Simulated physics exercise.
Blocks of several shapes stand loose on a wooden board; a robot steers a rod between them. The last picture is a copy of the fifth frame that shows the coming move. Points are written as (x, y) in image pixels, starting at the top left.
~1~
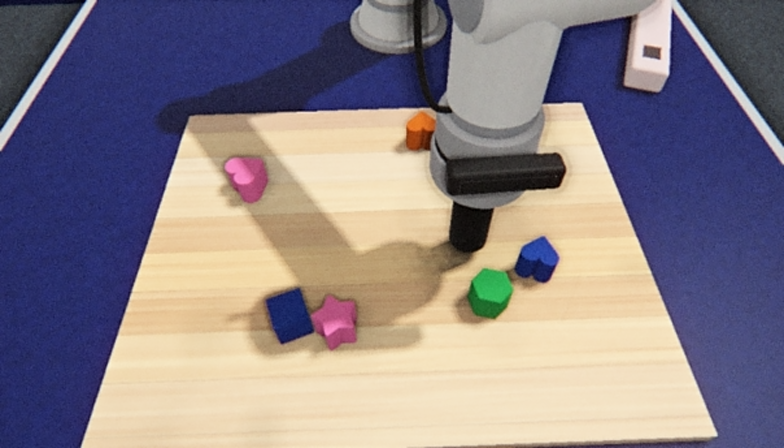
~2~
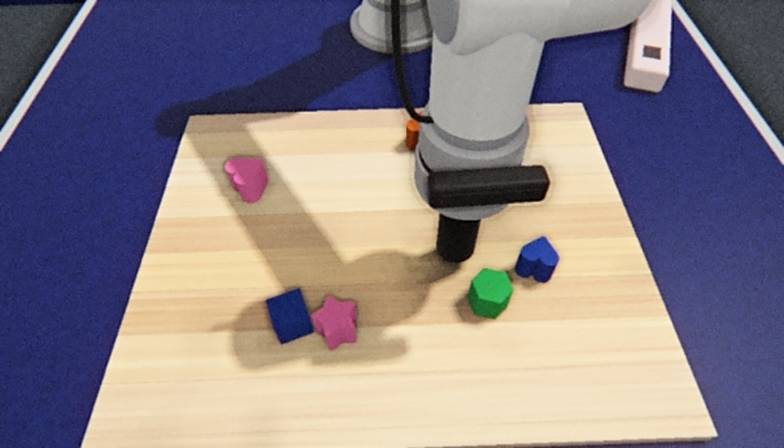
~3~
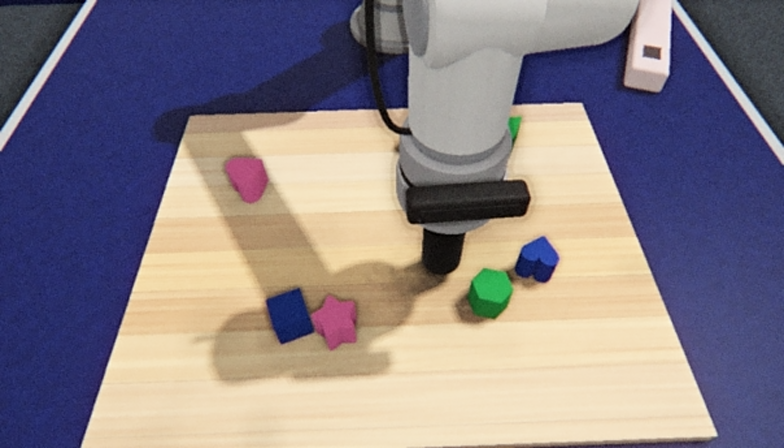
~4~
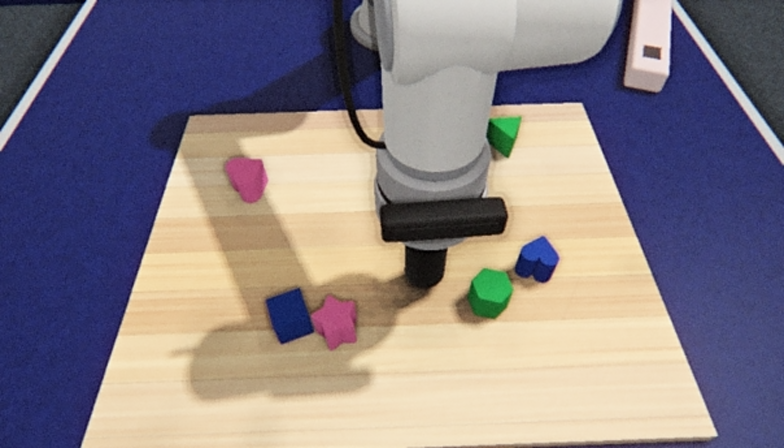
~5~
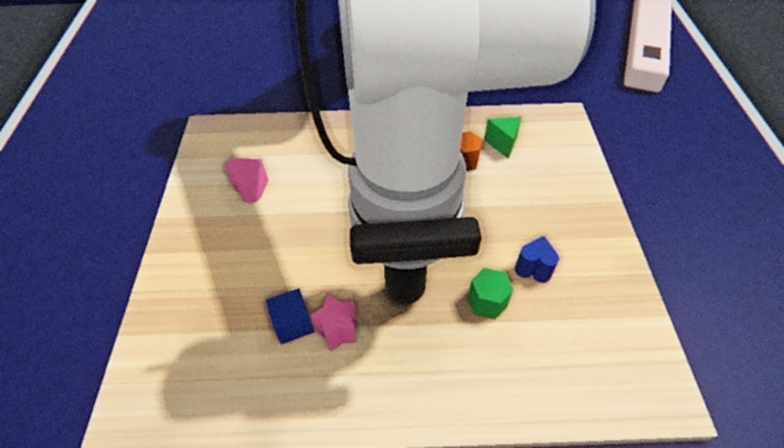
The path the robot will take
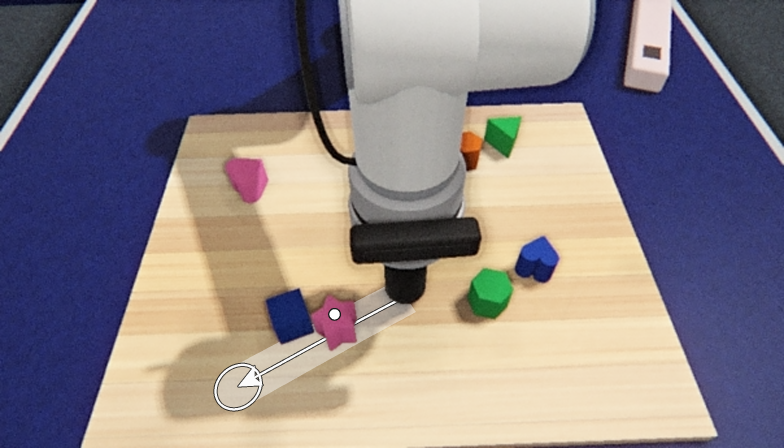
A pale wooden board lies on a dark blue surface, seen from above at an angle by a still camera. A pink heart sits upper left, a blue block beside a pink star lower left, a green hexagon and blue heart to the right, with orange and green pieces behind. The grey-white robot arm steadily moves its black rod left and nearer, touching no blocks.
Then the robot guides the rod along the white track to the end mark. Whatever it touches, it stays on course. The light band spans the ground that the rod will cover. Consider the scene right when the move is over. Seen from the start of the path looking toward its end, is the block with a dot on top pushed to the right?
Final answer: No.
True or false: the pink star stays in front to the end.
The claim holds.
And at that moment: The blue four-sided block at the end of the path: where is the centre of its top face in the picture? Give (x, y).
Its top centre lands on (261, 313).
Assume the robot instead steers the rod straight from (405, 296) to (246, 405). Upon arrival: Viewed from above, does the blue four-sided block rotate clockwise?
Yes - that is the case.
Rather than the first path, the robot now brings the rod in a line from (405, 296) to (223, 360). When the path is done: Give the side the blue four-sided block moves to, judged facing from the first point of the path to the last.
Rightward.
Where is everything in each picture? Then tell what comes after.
The first picture shows lower end of the rod at (468, 238), tops of blocks, blue four-sided block at (287, 308), pink star at (335, 314), green hexagonal block at (493, 285).
The second picture shows rod at (455, 247), blocks as before.
The third picture shows rod at (441, 258), blocks as before.
The fourth picture shows rod at (424, 271), blocks as before.
The fifth picture shows rod at (405, 286), blue four-sided block at (287, 308), pink star at (335, 314), green hexagonal block at (493, 285).
The drawn path runs straight from (405, 296) to (238, 387); the dot is on the pink star.
The first path, step by step. One third of the way, rod at (351, 315); blue four-sided block at (281, 309), turned 20° clockwise; pink star at (313, 332), turned 15° anticlockwise.
Two thirds of the way, rod at (294, 346); blue four-sided block at (264, 313), turned 75° clockwise; pink star at (261, 370), turned 50° anticlockwise.
At the end, rod at (232, 379); blue four-sided block at (261, 313), turned 80° clockwise; pink star at (202, 412), turned 65° anticlockwise; green hexagonal block not moved.
